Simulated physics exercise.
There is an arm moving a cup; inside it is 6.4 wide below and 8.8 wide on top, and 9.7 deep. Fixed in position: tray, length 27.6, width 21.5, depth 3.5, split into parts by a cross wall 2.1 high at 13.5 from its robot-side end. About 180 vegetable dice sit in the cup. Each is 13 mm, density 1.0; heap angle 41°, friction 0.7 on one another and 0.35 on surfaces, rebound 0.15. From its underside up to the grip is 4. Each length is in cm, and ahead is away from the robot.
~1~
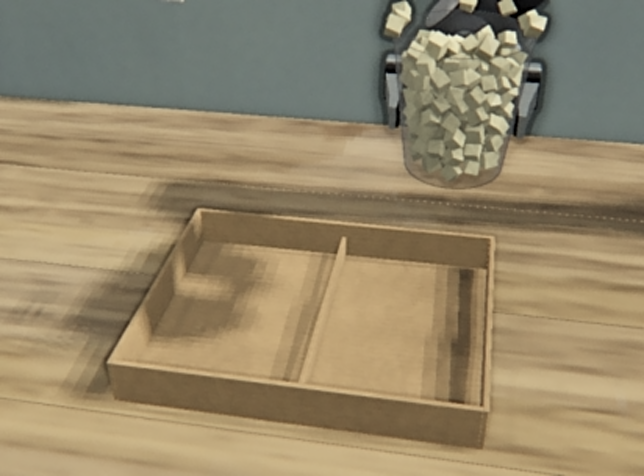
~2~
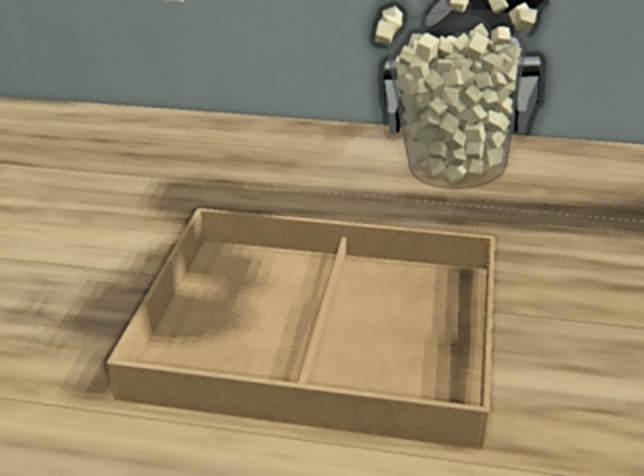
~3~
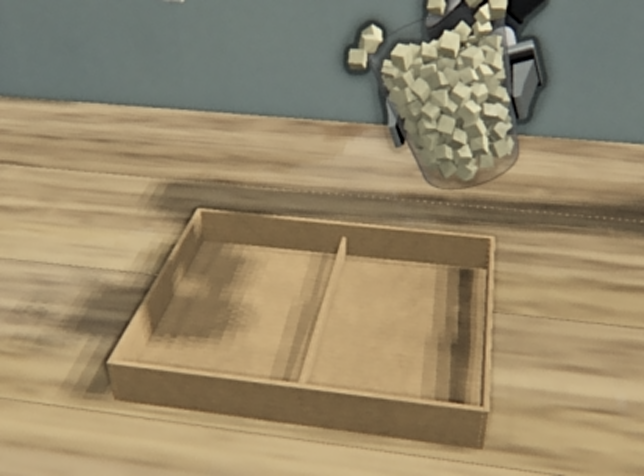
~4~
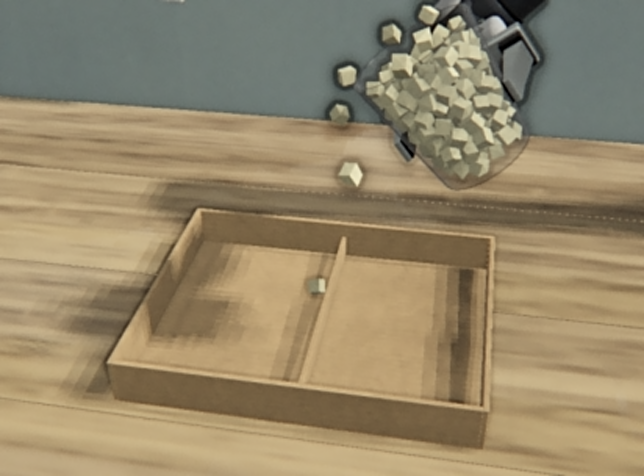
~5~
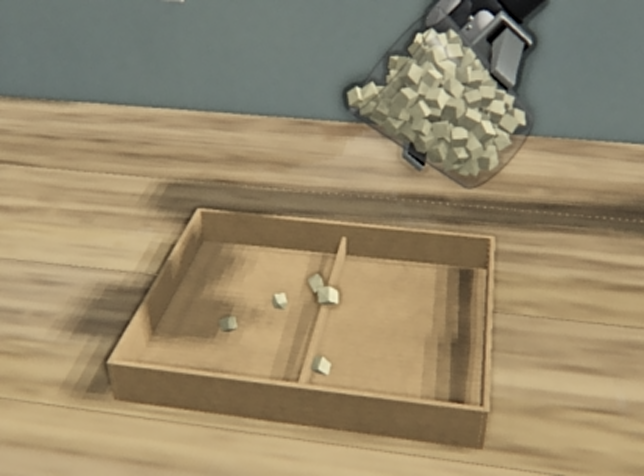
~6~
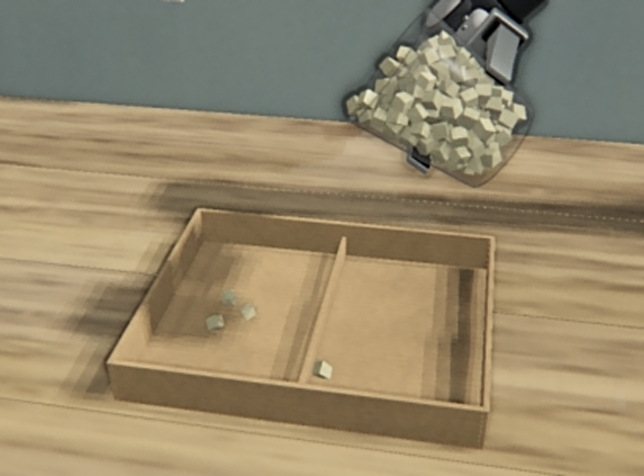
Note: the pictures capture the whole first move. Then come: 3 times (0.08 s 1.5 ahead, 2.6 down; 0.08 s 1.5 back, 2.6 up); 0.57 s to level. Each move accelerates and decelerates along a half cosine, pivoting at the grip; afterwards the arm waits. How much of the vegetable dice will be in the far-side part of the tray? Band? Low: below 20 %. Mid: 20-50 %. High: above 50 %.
Low.
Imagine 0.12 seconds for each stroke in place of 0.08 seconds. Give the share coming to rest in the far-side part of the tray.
That would give around 0 per cent.
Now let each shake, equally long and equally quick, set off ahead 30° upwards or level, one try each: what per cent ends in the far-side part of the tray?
First try some 50 %, second try some 35 %.
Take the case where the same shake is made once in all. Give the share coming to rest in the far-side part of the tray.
In that case it would be roughly 5 per cent.
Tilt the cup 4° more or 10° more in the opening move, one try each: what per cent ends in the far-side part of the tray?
I'd say close to 15 and 20 per cent, in that order.
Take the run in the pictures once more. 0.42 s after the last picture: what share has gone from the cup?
I'd say some 5 percent.
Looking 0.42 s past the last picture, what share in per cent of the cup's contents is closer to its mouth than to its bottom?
55 %.
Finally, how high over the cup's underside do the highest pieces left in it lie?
I'd say close to 10.0 cm.
Then, 0.42 s on, tilted 56° forward, highest piece 23 above the table; 162 in the cup, 4 in the far-side part, 2 in the robot-side part, 7 in flight or on a rim.
Then, 0.84 s on, tilted 17° forward, highest piece 26 above the table; 153 in the cup, 19 in the far-side part, 2 in the robot-side part, 1 on the table or floor.
Then, 1.25 s on, level, highest piece 27 above the table; 153 in the cup, 19 in the far-side part, 2 in the robot-side part, 1 on the table or floor.
Then, 2.30 s on, level, highest piece 27 above the table; 153 in the cup, 19 in the far-side part, 2 in the robot-side part, 1 on the table or floor.
In the end, 153 in the cup, 19 in the far-side part, 2 in the robot-side part, 1 on the table or floor. That is 11 % in the far-side part of the tray.
